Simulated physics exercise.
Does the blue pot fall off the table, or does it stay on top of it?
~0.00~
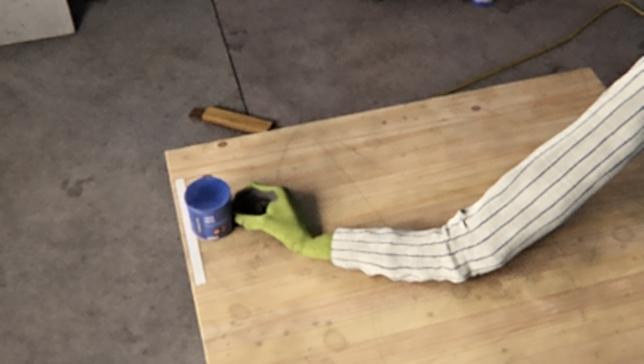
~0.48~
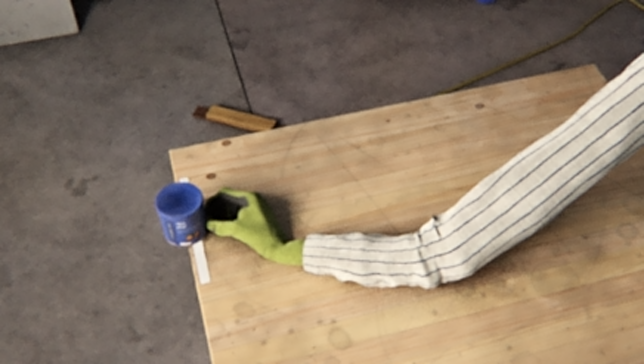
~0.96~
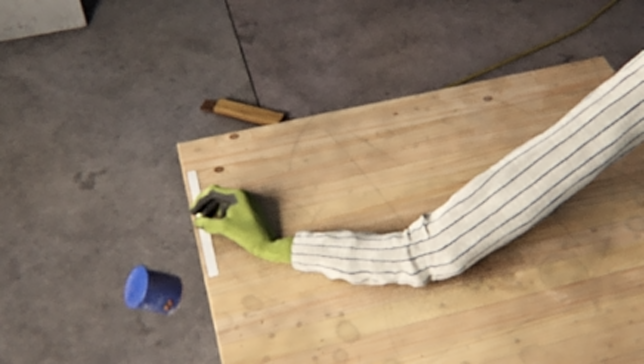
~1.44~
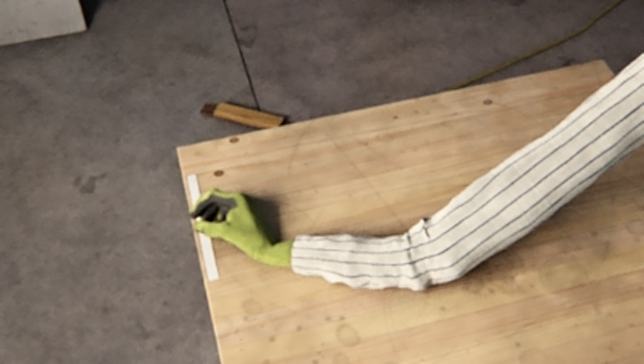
The blue pot falls off the table. The hand pushes it past the left edge, and it tips and drops away.
